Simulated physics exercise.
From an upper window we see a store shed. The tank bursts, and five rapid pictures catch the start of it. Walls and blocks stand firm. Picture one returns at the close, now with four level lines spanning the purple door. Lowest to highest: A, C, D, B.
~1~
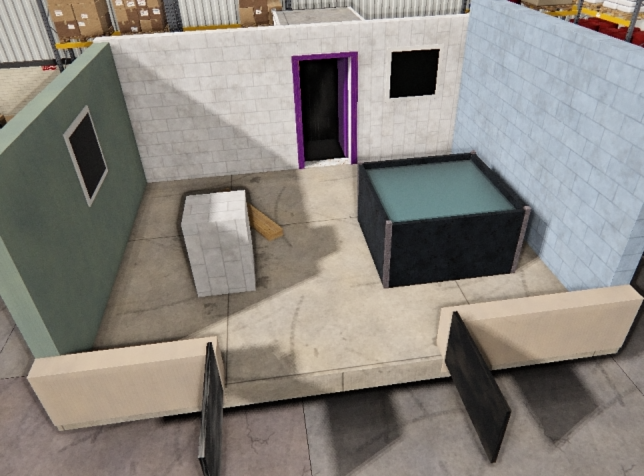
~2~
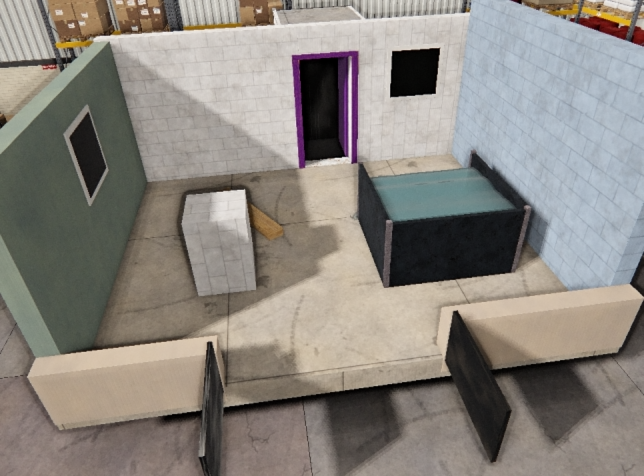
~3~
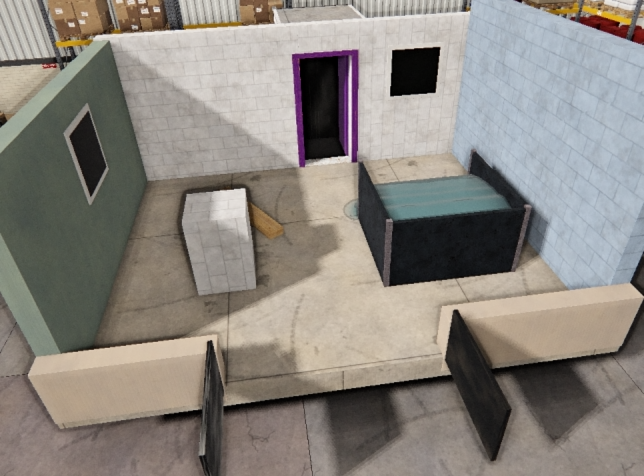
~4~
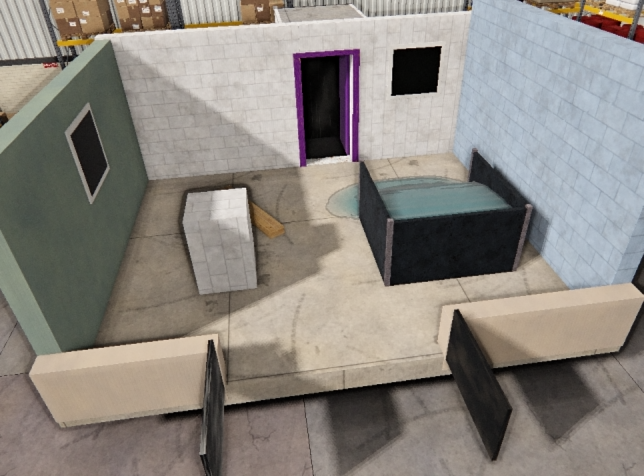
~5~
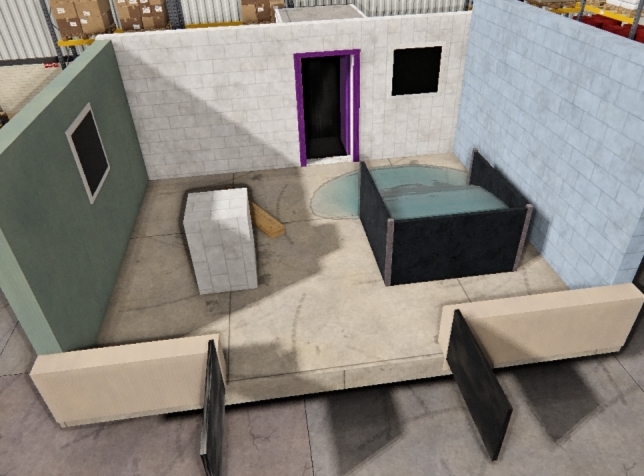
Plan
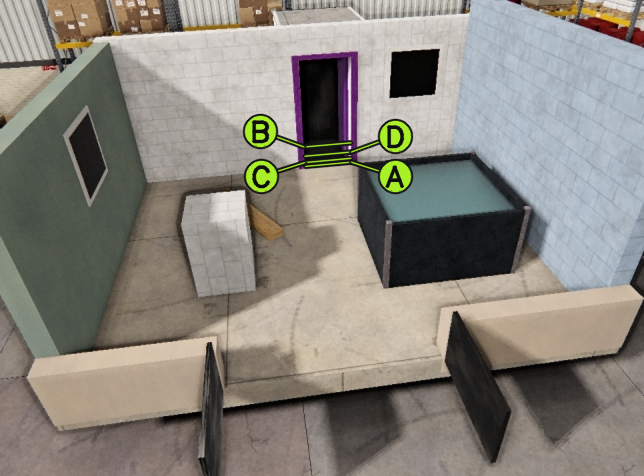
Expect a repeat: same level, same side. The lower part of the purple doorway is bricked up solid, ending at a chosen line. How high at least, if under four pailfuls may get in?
Choose B.
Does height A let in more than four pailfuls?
Yes.
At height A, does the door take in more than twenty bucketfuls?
Yes, it does.
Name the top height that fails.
That is height D.
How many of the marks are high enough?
One of the four.
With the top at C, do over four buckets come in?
Yes, that goes wrong.
In lime, A at (328, 164); B at (327, 144); C at (328, 160); D at (328, 154); from the bottom up A, C, D, B.
If A is chosen, dozens of bucketfuls pour in.
If B is chosen, a splash gets over, under a bucket.
If C is chosen, some 25 bucketfuls get in.
If D is chosen, about 8 bucketfuls get in.
